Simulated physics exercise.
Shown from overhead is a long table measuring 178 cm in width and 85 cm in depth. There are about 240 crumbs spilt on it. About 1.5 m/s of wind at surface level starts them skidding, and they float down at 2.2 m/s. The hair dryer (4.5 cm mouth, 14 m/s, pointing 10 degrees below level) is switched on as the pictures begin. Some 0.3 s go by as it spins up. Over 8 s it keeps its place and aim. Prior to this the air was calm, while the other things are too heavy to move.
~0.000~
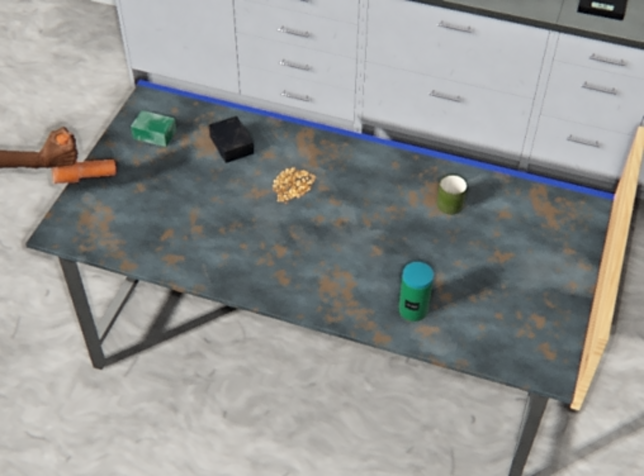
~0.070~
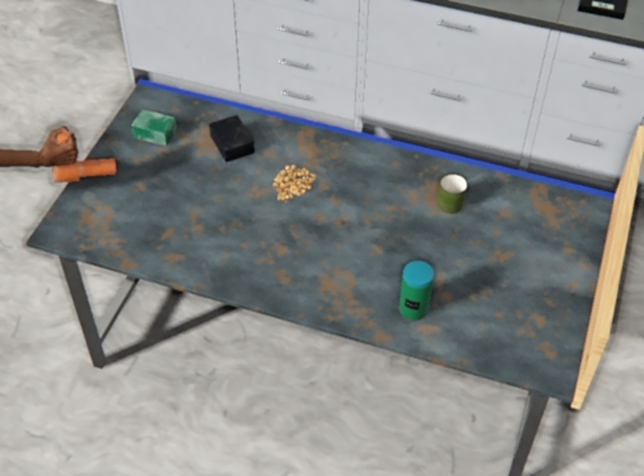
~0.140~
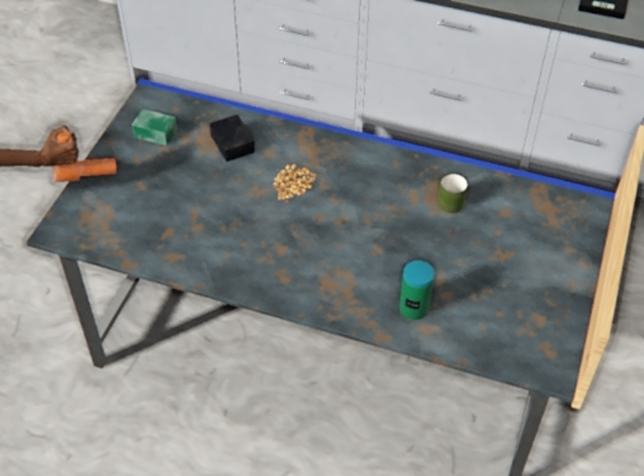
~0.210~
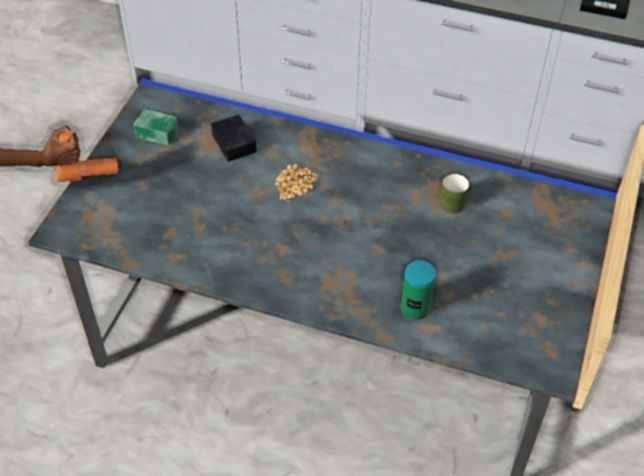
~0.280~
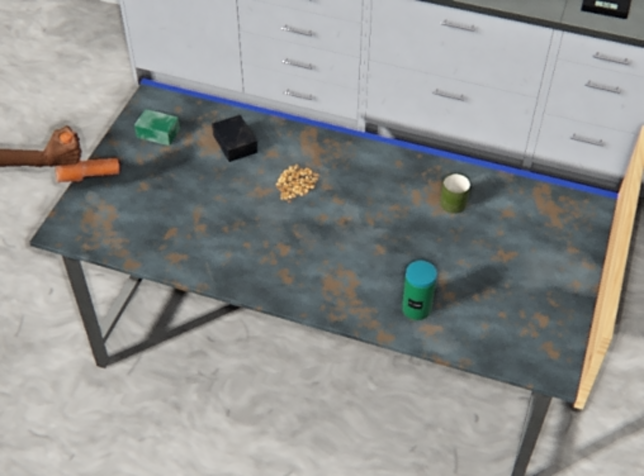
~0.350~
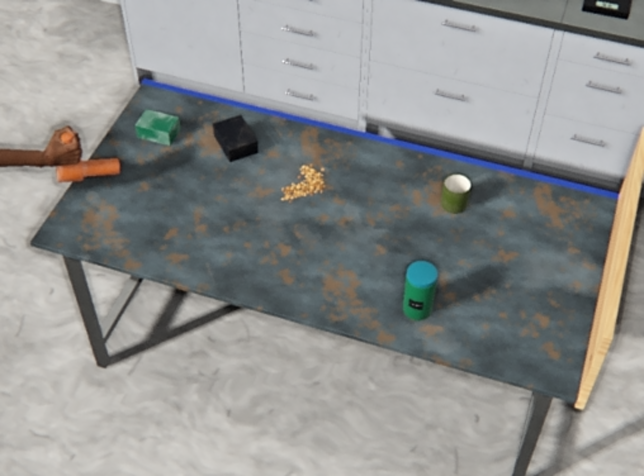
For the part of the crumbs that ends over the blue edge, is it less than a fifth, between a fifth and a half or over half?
The part of the crumbs that ends over the blue edge is from a fifth to a half.
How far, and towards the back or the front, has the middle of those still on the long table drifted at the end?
Rearward, by about 5 cm.
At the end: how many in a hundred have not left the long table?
Roughly 70 per cent.
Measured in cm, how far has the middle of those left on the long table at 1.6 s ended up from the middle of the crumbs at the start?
The centre sits some 65 cm from where it began.
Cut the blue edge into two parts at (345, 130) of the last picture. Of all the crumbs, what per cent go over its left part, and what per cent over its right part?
My take is close to 0 percent on the left side and near 30 percent on the right.
After 1.6 s, 29 % are over the blue edge; the middle of those still in play is near (491, 225); 40 % have settled or left.
After 2.6 s, 33 % are over the blue edge; the middle of those still in play is near (495, 226); 48 % have settled or left.
After 4.4 s, 33 % are over the blue edge; the middle of those still in play is near (505, 228); 50 % have settled or left.
After 8.0 s, at the end, 34 % are over the blue edge; the middle of those still in play is near (506, 228).
